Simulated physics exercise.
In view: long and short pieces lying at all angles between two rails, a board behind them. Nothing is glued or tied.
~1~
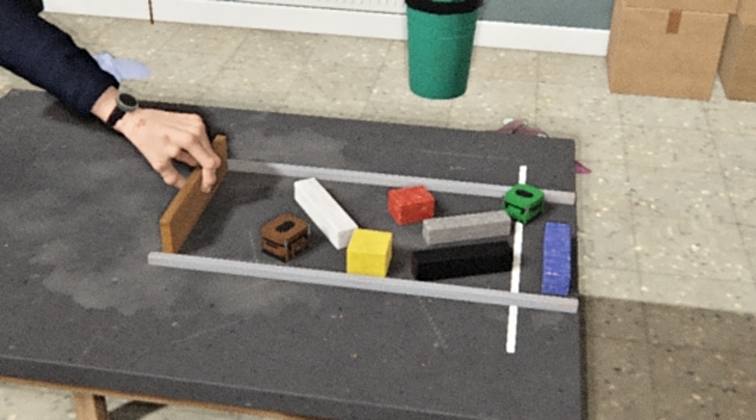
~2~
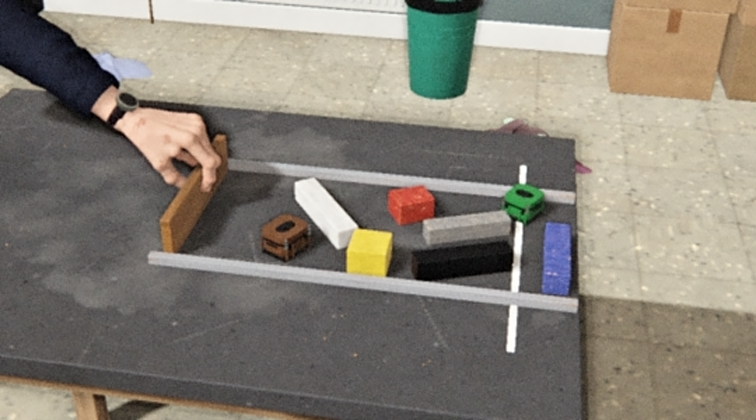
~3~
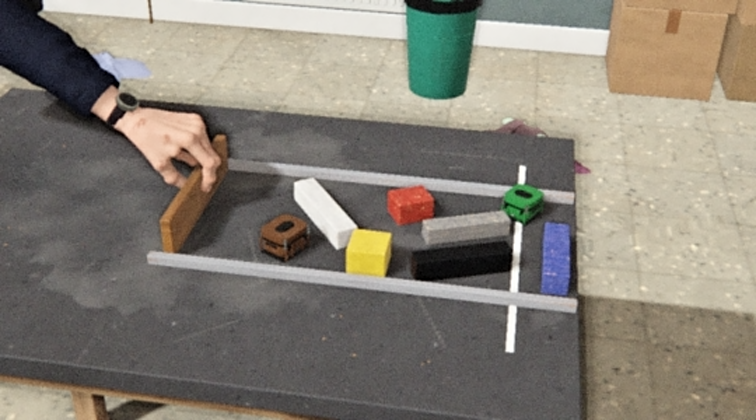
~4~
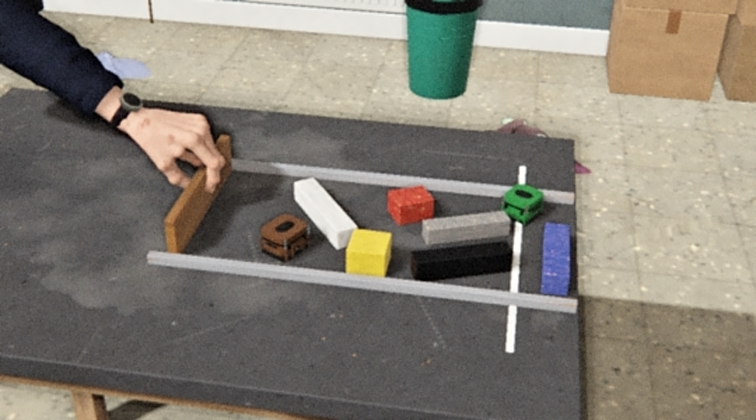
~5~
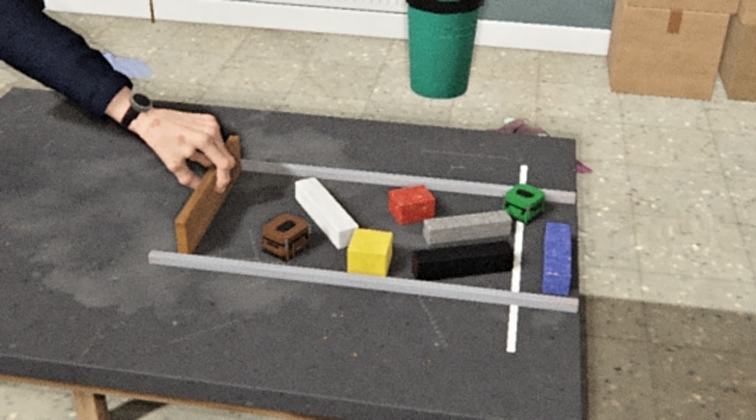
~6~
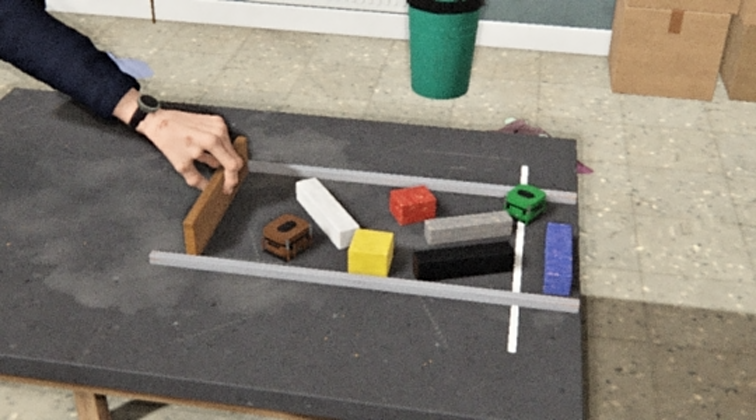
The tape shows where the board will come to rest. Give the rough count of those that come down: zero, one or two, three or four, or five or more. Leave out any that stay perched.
Outcome: The number that fall off is three or four.
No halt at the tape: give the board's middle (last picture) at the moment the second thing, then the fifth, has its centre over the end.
Its middle is around (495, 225) and later (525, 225).
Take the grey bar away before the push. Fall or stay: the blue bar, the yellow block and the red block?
The blue bar is lost, the yellow block does not fall, the red block holds on.
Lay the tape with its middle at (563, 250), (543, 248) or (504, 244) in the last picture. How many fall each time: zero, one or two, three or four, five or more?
In that order: More than four; five or over; either three or four.
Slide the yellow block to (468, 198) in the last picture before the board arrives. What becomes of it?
From there it tumbles off.
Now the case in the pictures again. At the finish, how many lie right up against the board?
The number is 2.
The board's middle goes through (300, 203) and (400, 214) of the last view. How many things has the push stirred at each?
The counts are 2 and 7.
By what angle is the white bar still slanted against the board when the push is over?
Roughly 20° out of line.
Soon after, none off yet; blue bar at rest near (558, 258); green case at rest near (525, 204); black stick at rest near (464, 262).
After that, none off yet; blue bar at rest near (561, 258); green case at rest near (525, 204); black stick displaced a little near (500, 266).
And then, one off so far; blue bar on its way down; green case displaced about its own width near (556, 202); black stick displaced about its own width near (561, 265).
In the end, the number that fall off is three or four; gone, grey bar, black stick, green case and blue bar.
